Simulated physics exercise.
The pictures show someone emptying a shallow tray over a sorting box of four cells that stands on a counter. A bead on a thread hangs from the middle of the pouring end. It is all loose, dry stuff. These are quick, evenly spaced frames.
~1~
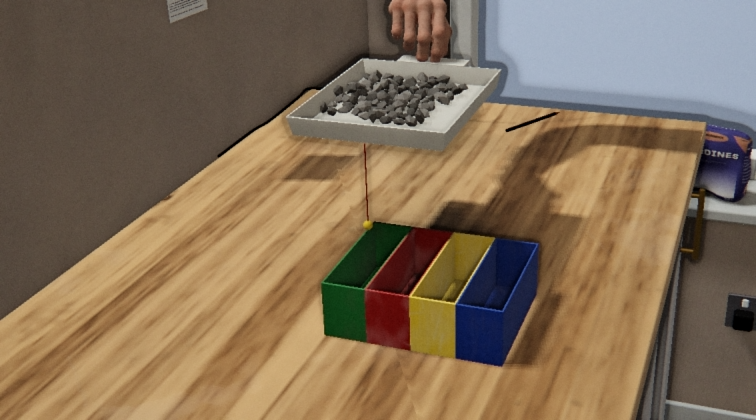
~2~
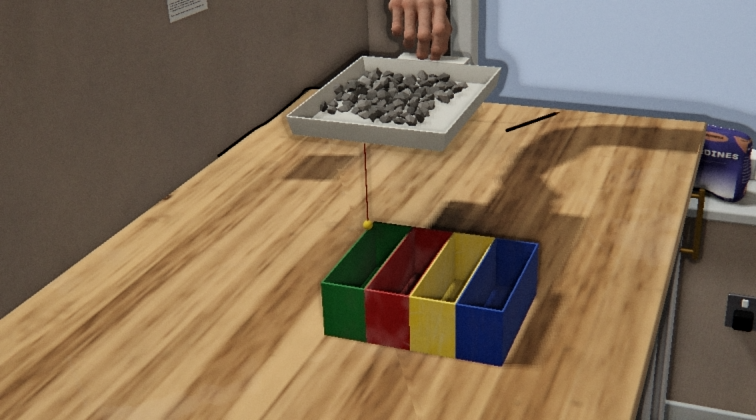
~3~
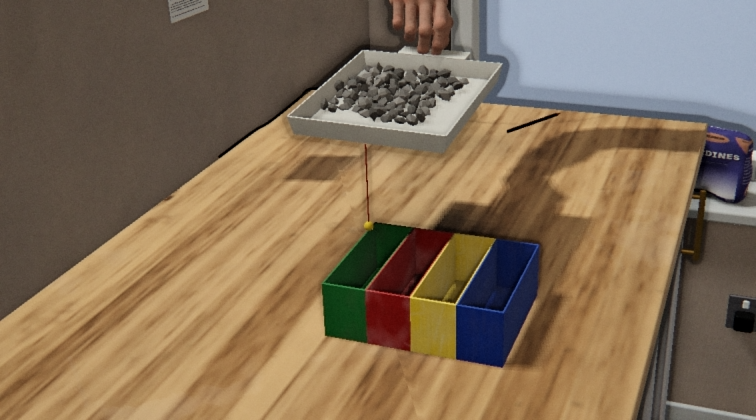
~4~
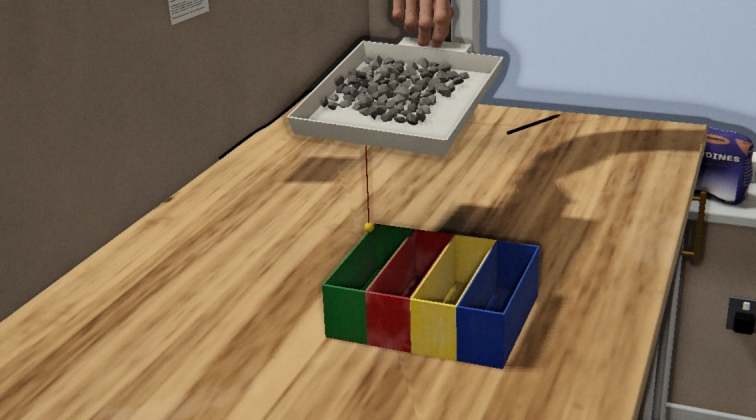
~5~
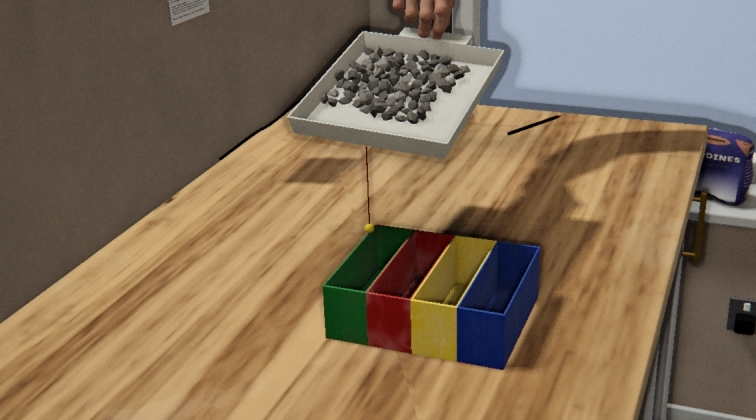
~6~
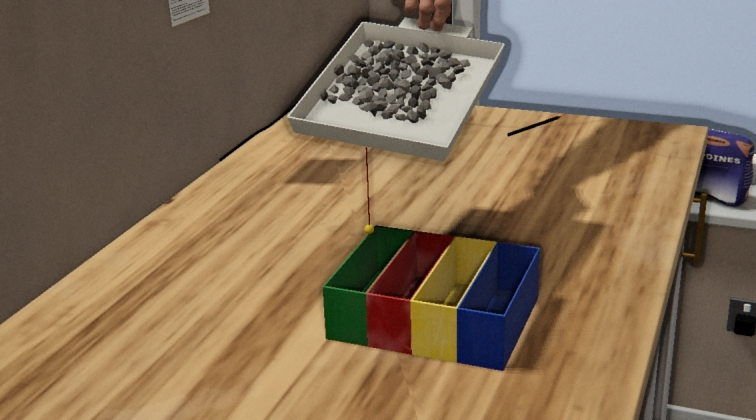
A shallow tray of grey gravel gradually tilting as a hand raises its far side, above a four-coloured sorting box on a wooden counter.
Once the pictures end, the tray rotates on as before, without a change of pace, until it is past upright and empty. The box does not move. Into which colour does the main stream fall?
It favours the red compartment.
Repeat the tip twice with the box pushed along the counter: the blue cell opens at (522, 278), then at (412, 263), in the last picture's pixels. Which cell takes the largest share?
At the first place the red cell, at the second the blue one.
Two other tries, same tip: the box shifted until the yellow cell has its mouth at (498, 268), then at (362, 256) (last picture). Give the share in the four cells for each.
In turn 80 and 50 in a hundred.
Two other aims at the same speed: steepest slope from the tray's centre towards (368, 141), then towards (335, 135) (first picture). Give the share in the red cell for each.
The first gives 20 %, the second 0 %.
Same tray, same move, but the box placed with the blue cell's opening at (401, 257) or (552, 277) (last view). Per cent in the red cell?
First some 0, then 20 per cent.
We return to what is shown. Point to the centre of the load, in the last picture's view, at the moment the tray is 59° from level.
Near (401, 127).
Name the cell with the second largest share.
Second comes the yellow cell.
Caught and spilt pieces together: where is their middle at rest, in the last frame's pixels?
Around (418, 309).
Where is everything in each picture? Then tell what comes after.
Corners of the pouring end (292, 116) and (442, 131), level; middle of the load (392, 95), bits of gravel; bead on its thread (368, 225); green cell (344, 307); red cell (388, 315); yellow cell (433, 322); blue cell (479, 330), in the first frame.
Corners of the pouring end (292, 115) and (442, 131), level; middle of the load (392, 94), in the second frame.
Corners of the pouring end (293, 115) and (443, 134), tipped barely, lowest at the right corner; middle of the load (393, 90), in the third frame.
Corners of the pouring end (293, 116) and (443, 137), tipped a little, lowest at the right corner; middle of the load (393, 86), in the fourth frame.
Corners of the pouring end (293, 115) and (444, 140), tipped a little, lowest at the right corner; middle of the load (393, 80), in the fifth frame.
Corners of the pouring end (293, 115) and (444, 144), tipped a little, lowest at the right corner; middle of the load (393, 75); green cell (346, 311); red cell (389, 319); yellow cell (434, 326); blue cell (481, 334), in the sixth frame.
Just after the last frame, tray tipped steeply; almost all on the tray; just a few in the yellow cell; just a few falling or outside the box.
A moment on, tray tipped right over; roughly half on the tray; about a tenth in the red cell; about a tenth in the yellow cell; about a tenth in the green cell; roughly a quarter falling or outside the box.
Further on, tray tipped past a quarter turn; roughly half in the red cell; roughly a third in the yellow cell; roughly a quarter in the green cell; just a few falling or outside the box.
When it is over, tray tipped past a quarter turn; roughly half in the red cell; roughly a third in the yellow cell; roughly a quarter in the green cell; not one in the blue cell; just a few outside the box.
